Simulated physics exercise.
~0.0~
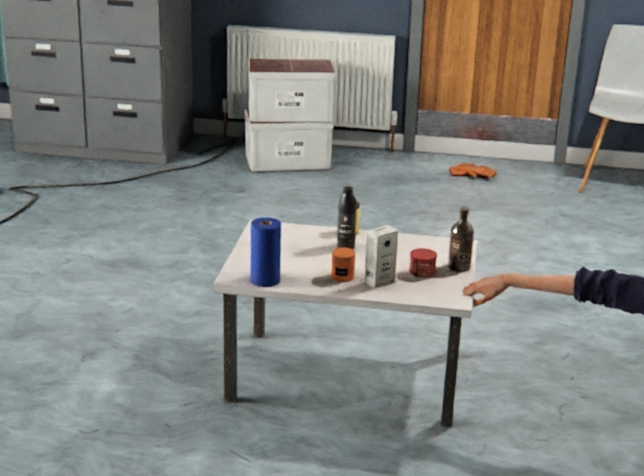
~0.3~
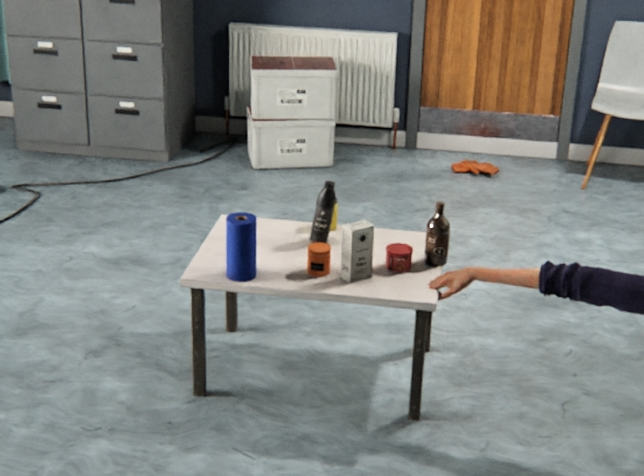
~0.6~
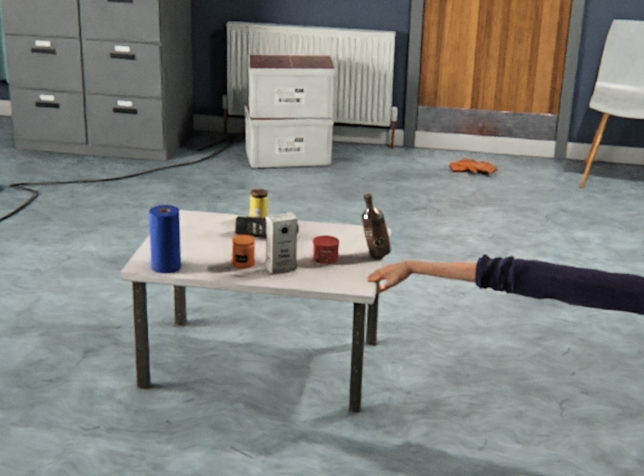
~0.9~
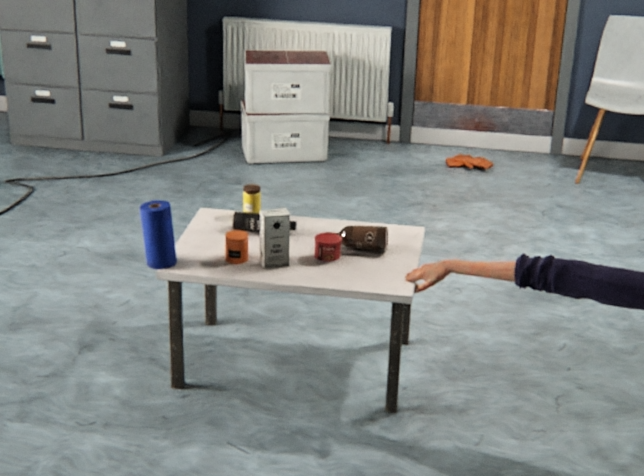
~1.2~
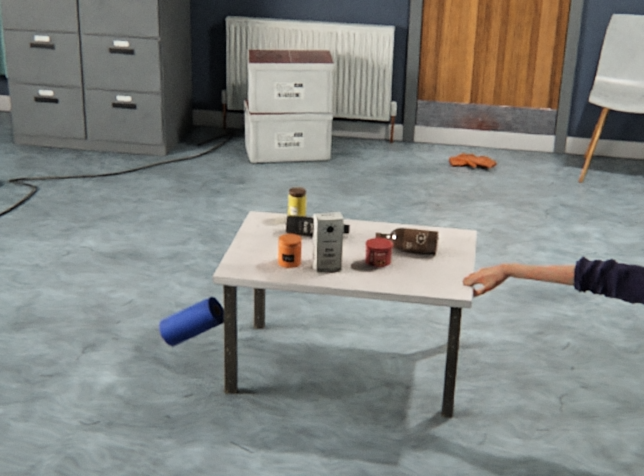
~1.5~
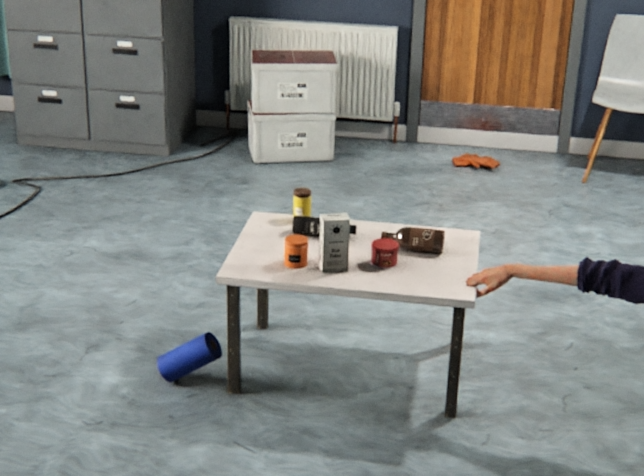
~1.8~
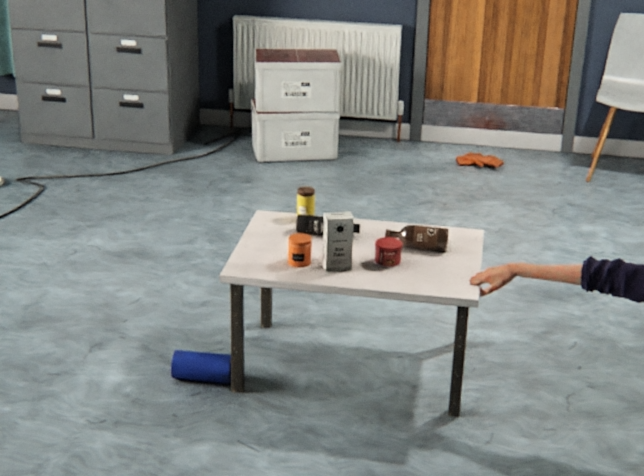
The clip opens on a small white table holding a blue roll, two bottles, a yellow jar, an orange jar, a white packet and a red tub, with a hand gripping its right edge. The hand pushes the table to the left, and the black bottle tips over while the brown bottle leans. As the table is pulled back to the right, the brown bottle falls flat and the blue roll drops off the left edge. The roll lands and ends lying on the floor by a table leg. Both bottles stay toppled on the tabletop, while the jars, packet and tub remain standing.
